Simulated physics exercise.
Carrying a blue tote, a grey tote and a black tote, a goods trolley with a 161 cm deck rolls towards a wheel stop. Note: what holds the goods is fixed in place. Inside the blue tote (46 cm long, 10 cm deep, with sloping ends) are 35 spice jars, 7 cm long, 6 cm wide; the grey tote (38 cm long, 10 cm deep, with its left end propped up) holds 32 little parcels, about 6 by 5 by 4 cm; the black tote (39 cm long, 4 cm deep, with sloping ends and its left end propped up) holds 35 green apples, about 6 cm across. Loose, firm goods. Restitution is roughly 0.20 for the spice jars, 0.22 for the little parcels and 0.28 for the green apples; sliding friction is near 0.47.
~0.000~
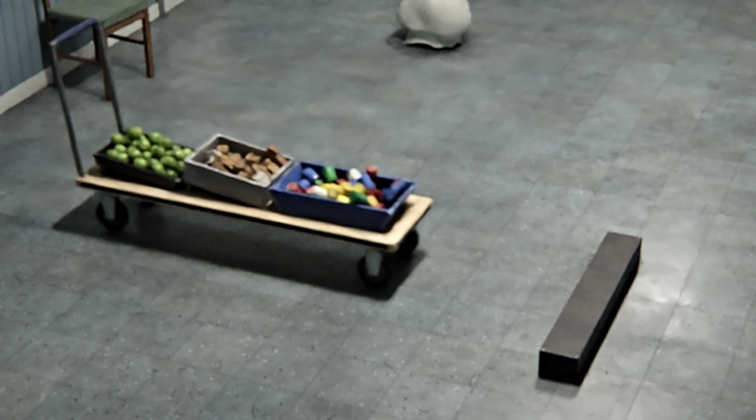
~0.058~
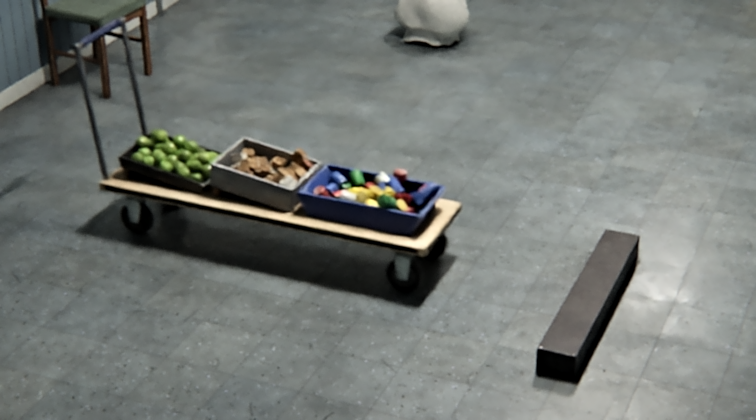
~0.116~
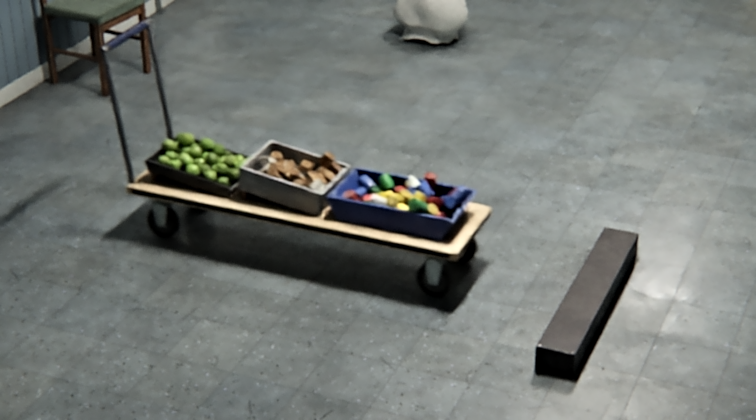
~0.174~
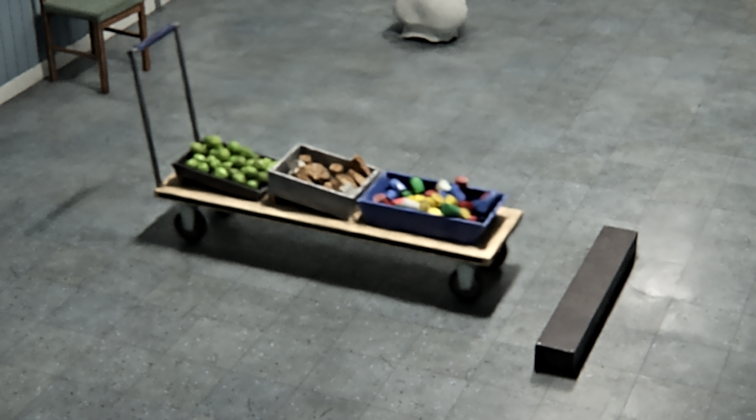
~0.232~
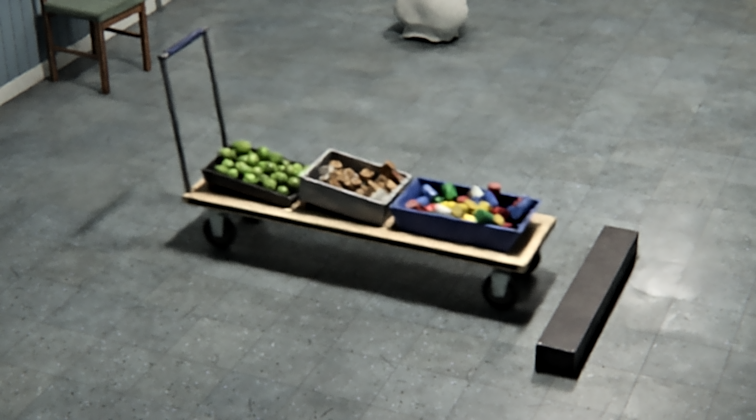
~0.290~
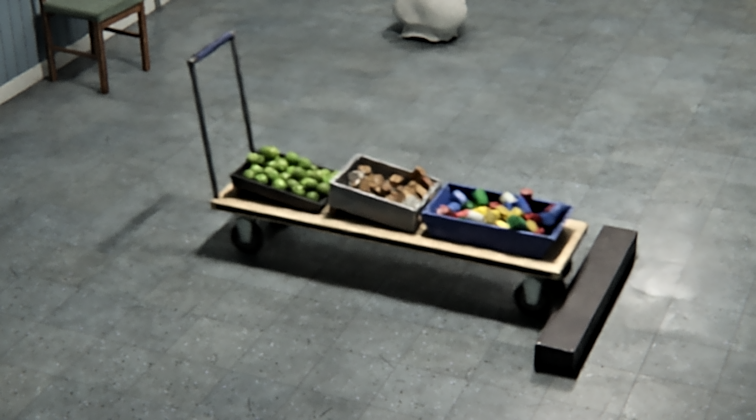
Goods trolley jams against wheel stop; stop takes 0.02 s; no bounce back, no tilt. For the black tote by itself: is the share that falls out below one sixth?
Kept in: Short of five sixths.
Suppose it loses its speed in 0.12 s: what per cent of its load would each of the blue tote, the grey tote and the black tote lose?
Result - blue tote: 10 percent, grey tote: 10 percent, black tote: 20 percent.
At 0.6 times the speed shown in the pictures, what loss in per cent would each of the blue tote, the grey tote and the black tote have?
In that case the blue tote sheds 10 per cent, the grey tote 0 per cent and the black tote 10 per cent.
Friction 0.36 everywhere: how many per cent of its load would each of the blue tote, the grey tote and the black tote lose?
Blue tote 20%, grey tote 10%, black tote 20%.
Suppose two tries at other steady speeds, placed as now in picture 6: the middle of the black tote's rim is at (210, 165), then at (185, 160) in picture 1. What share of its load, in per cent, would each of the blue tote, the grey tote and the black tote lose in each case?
Blue tote 10 then 10, grey tote 0 then 10, black tote 10 then 10 per cent.
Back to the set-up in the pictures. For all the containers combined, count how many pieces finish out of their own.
About 20 in total.
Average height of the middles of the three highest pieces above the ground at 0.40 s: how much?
Mean height: Some 48 cm.
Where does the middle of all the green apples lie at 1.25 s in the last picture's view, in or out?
Near (327, 180).
After 0.30 s, impact.
After 0.40 s, the blue tote is down by 3 of 35, the grey tote has all 32 and the black tote is down by 1 of 35.
After 0.52 s, the blue tote is down by 5 of 35, the grey tote has all 32 and the black tote is down by 6 of 35.
After 0.75 s, the blue tote is down by 7 of 35, the grey tote is down by 3 of 32 and the black tote is down by 10 of 35.
Final count (at 1.25 s), the blue tote is down by 7 of 35, the grey tote is down by 3 of 32 and the black tote is down by 10 of 35. Asked share, 10 of 35, 29 per cent.
